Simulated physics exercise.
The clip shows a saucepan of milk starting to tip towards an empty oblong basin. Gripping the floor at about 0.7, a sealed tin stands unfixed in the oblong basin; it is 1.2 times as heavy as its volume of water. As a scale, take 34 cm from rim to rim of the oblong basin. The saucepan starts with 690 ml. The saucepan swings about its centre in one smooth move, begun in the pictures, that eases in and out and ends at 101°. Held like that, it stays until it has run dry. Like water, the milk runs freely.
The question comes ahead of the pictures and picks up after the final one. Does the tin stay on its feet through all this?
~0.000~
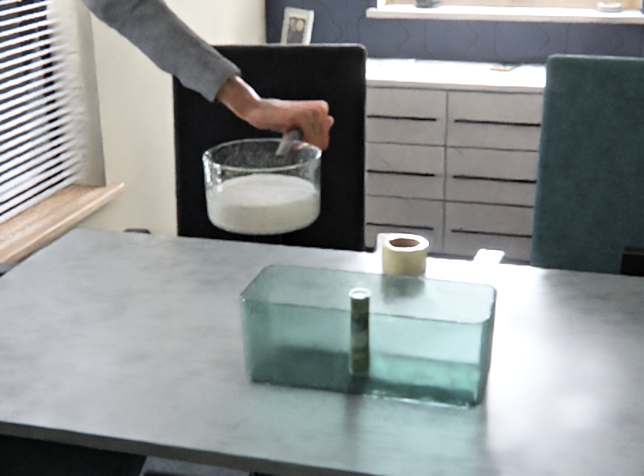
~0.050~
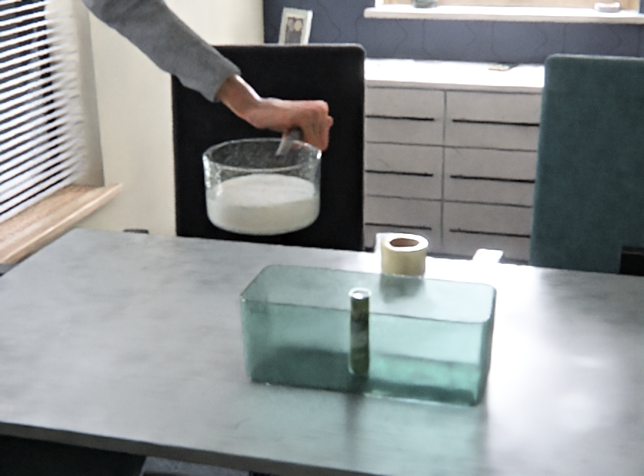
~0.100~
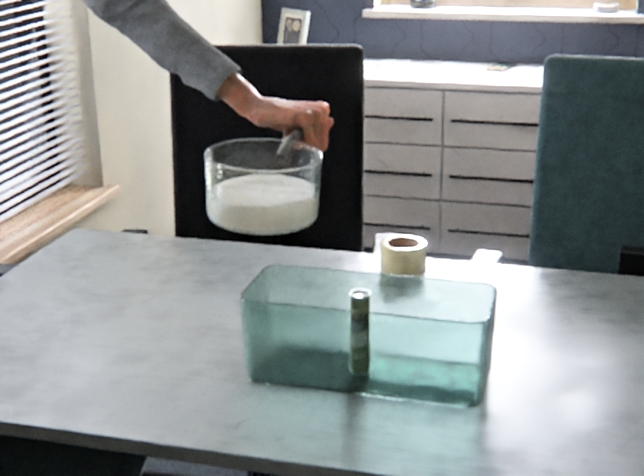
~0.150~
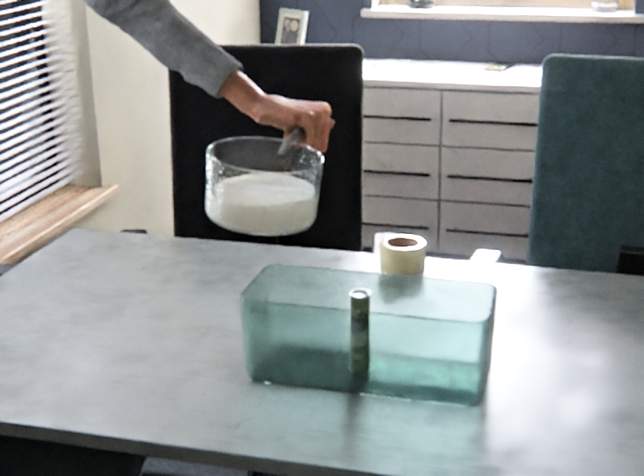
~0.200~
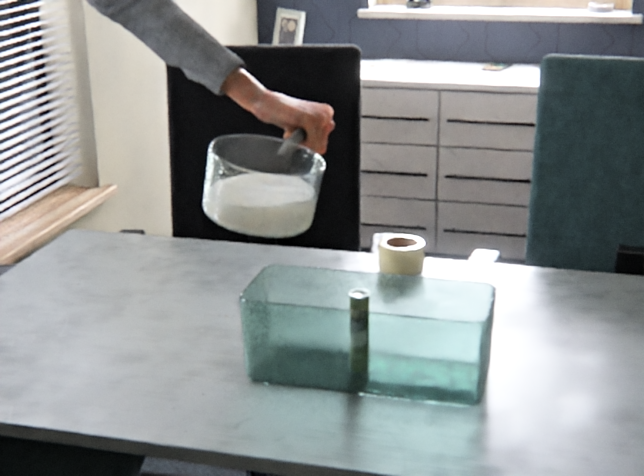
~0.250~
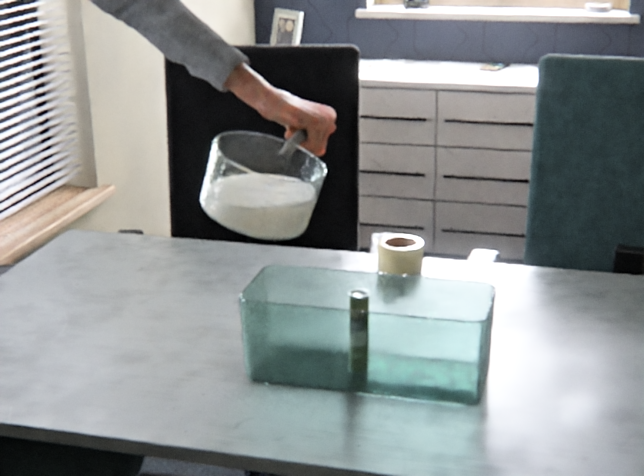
Upright.
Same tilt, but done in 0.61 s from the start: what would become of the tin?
Outcome - the tin comes down.
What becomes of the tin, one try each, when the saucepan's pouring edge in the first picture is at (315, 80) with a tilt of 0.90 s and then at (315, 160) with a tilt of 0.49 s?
First it tips over; then it tips over.
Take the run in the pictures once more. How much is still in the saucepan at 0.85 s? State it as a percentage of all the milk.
I reckon near 22 per cent still sits there.
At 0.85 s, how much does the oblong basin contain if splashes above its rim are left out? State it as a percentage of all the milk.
I reckon close to 62 per cent.
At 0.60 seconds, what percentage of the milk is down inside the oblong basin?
Near 2 in a hundred.
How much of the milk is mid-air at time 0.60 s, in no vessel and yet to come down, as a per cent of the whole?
Some 26 per cent.
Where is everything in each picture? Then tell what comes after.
Tilt 0°; pouring edge (317, 159); surface from (215, 185) to (316, 192); the oblong basin's rim runs from (253, 282) to (492, 306); the tin's top is at (360, 297), in the first frame.
Tilt 1°; pouring edge (317, 160); surface from (214, 185) to (316, 192), in the second frame.
Tilt 3°; pouring edge (319, 162); surface from (214, 185) to (316, 192), in the third frame.
Tilt 7°; pouring edge (320, 166); surface from (213, 184) to (316, 193), in the fourth frame.
Tilt 12°; pouring edge (321, 171); surface from (211, 184) to (315, 194), in the fifth frame.
Tilt 18°; pouring edge (323, 178); surface from (210, 183) to (316, 194), in the sixth frame.
After 0.60 s the tilt is 75° and 71 per cent is still to pour; the tin stands where it began.
After 0.85 s the tilt is 100° and 23 per cent is still to pour; the tin stands where it began.
After 1.11 s the tilt is 101° and 4 per cent is still to pour; the tin stands where it began.
After 1.40 s the tilt is 101° and 0 per cent is still to pour; the tin stands where it began.
In the end the tin stands where it began.
